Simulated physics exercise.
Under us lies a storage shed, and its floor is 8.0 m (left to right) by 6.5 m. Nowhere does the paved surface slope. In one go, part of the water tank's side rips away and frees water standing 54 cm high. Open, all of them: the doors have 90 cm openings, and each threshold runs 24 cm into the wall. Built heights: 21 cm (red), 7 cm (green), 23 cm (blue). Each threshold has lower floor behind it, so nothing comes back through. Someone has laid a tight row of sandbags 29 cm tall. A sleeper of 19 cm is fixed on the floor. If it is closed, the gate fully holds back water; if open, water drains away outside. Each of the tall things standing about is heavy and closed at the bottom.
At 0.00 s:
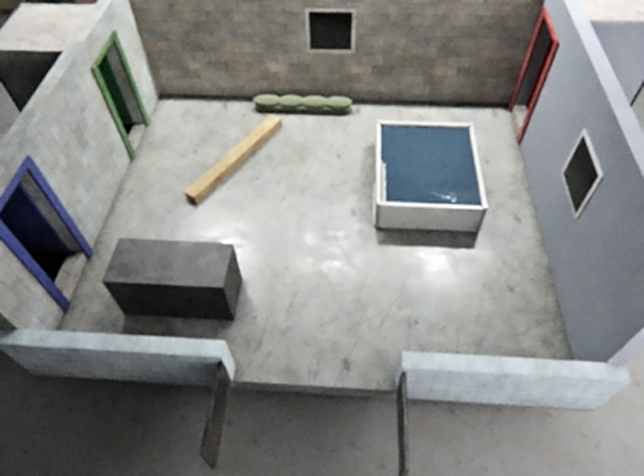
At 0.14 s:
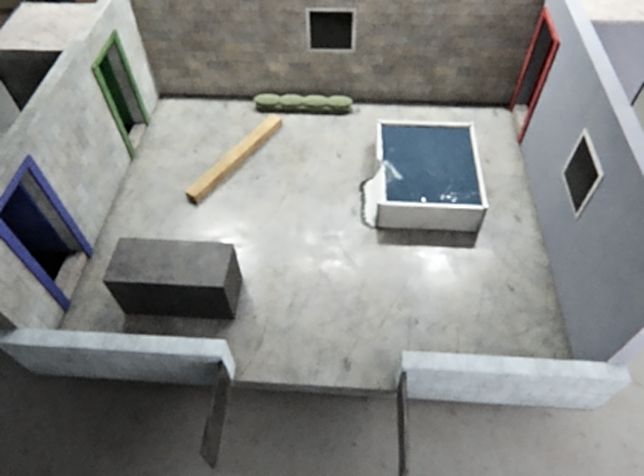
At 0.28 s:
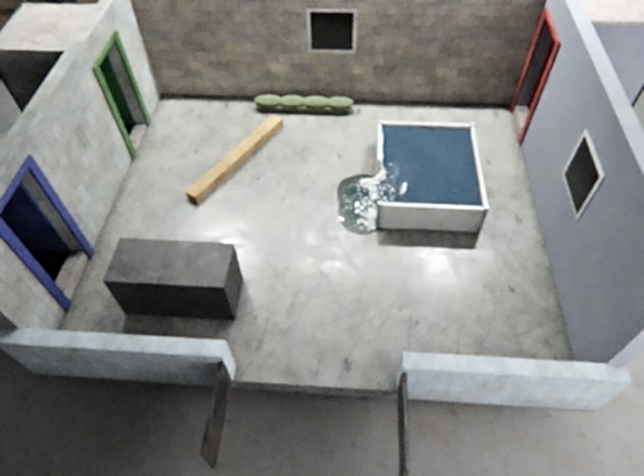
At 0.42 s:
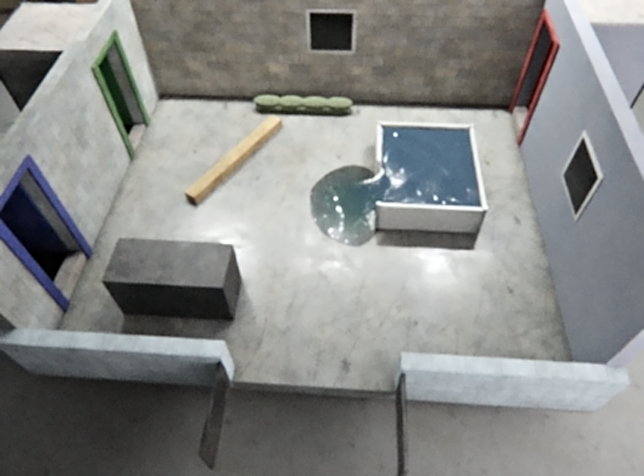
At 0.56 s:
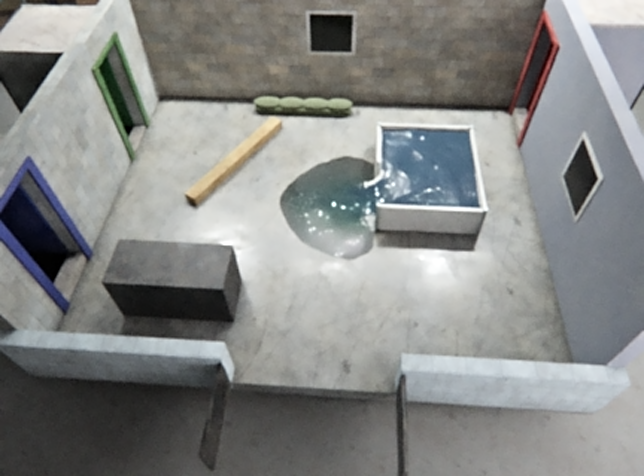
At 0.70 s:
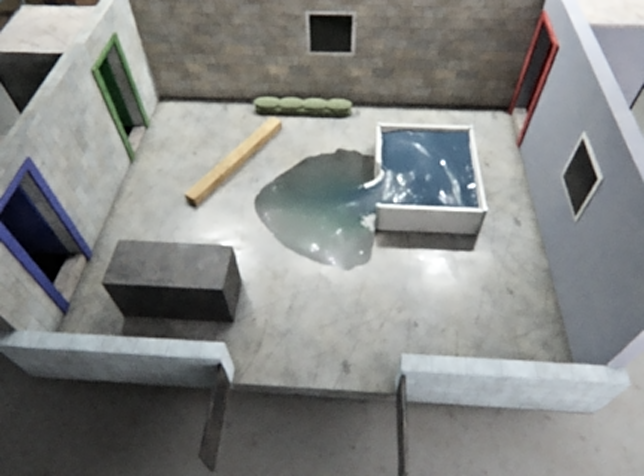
A grey-walled room with a pale, smooth floor is seen from above through its open front, the view staying still. A white-edged tank of blue water sits right of centre, with a dark block at front left, a wooden beam and a green bolster behind, blue and green doorways on the left and a red one at right. Water bursts from the tank's left side and spreads leftward in a widening, glinting pool.
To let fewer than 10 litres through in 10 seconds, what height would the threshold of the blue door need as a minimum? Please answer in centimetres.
I would say about 18 cm.
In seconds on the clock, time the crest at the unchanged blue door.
Peak time: Around 3.0 s.
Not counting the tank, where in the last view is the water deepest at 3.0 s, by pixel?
Around (85, 268).
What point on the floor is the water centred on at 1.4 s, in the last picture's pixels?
Centre of mass: About (387, 194) px.
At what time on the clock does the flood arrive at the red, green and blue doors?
Red: 7.5 s; green: 4.0 s; blue: 2.4 s.
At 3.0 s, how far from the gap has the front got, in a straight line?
Reach: Approx. 6.0 m.
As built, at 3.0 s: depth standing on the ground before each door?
Depths in cm: Red 0, green 0, blue 20.
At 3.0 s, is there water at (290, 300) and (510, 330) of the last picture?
Spot one: Awash, spot two: Bone dry.
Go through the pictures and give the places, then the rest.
The first picture shows still water, 54 cm deep, in the water tank at (427, 164); the blue door at (52, 245) is dry.
In the second picture, water pours out at (379, 197) and has run 0.3 m, to (365, 195); about 6 cm deep outside, 54 cm at the back.
In the third picture, the gap is at (379, 198), the front 0.7 m out at (342, 209); the back of the water tank holds 54 cm.
In the fourth picture, the gap is at (378, 199), the front 1.2 m out at (314, 199); the back of the water tank holds 54 cm.
In the fifth picture, the gap is at (378, 200), the front 1.8 m out at (285, 206); the back of the water tank holds 53 cm.
In the sixth picture, the gap is at (378, 200), the front 2.2 m out at (260, 205); the back of the water tank holds 47 cm; 3.4 m in a straight line remain to the blue door at (51, 247).
After 1.4 s water covers 20 % of the floor, deepest (28 cm) near (367, 210); it has not reached the blue door.
After 3.0 s water covers 30 % of the floor, deepest (26 cm) near (85, 268); 20 cm at the blue door, 1 litre in over its 23 cm threshold.
After 10.0 s water covers 80 % of the floor, deepest (8 cm) near (46, 355); 7 cm at the blue door, 2 litres in over its 23 cm threshold.
At the blue door as built, the water arrived by 2.4 s and peaked near 20 cm at 3.0 s.
Run again over the same 10 s with other heights there, 19 litres in over 16 cm, 3 litres over 22 cm. The limit of 10 litres is kept from about 18 cm up.
